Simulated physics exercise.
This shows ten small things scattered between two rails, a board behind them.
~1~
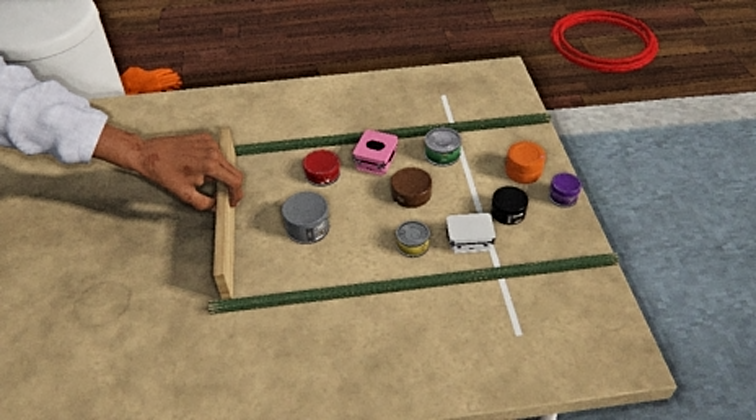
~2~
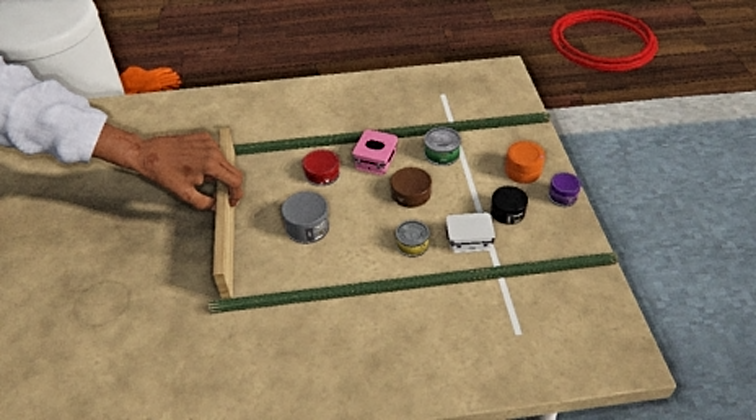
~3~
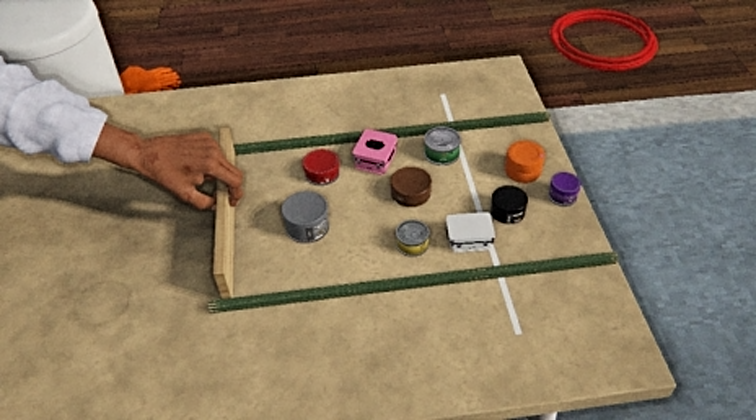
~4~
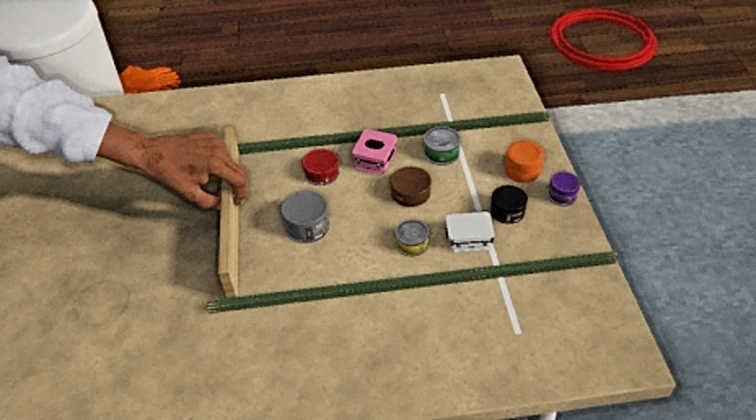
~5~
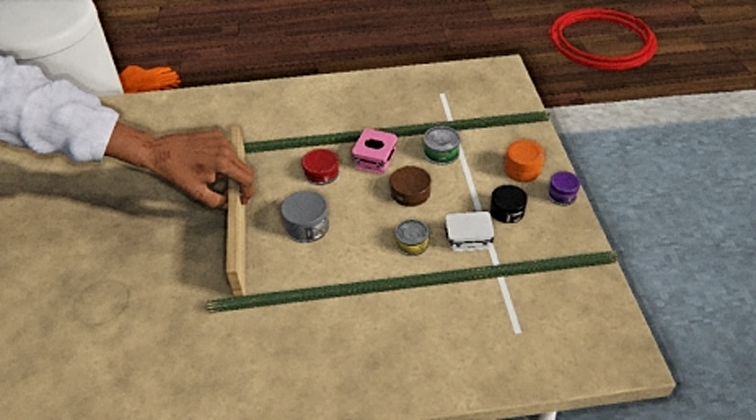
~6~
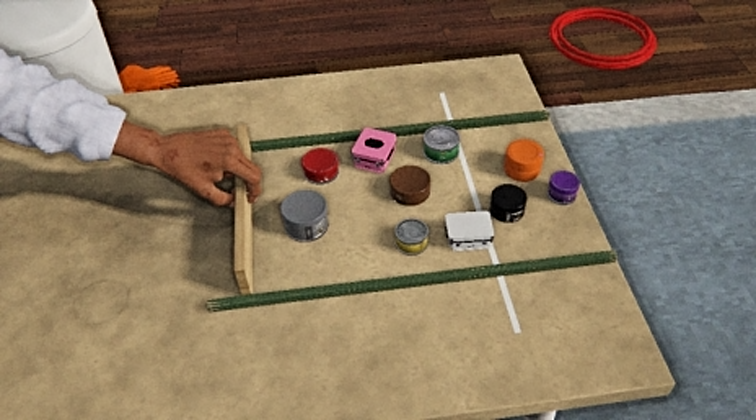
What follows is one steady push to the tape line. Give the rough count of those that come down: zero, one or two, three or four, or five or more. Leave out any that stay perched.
The number that fall off is zero.
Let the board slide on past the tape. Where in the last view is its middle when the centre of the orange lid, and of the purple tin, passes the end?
About (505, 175), and (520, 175) for the other.
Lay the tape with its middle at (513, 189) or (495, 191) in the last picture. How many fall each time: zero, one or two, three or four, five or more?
Taking them in turn, just one or two; zero.
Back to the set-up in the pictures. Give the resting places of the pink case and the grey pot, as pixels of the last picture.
First (504, 135), then (500, 196).
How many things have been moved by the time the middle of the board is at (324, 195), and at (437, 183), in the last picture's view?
At the one place 3, at the other 7.
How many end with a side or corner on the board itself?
The number is 3.
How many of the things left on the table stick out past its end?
0 of them.
A little later, none off yet; purple tin at rest near (563, 188); orange lid at rest near (524, 161); black tub at rest near (508, 204).
When it is over, the number that fall off is zero.
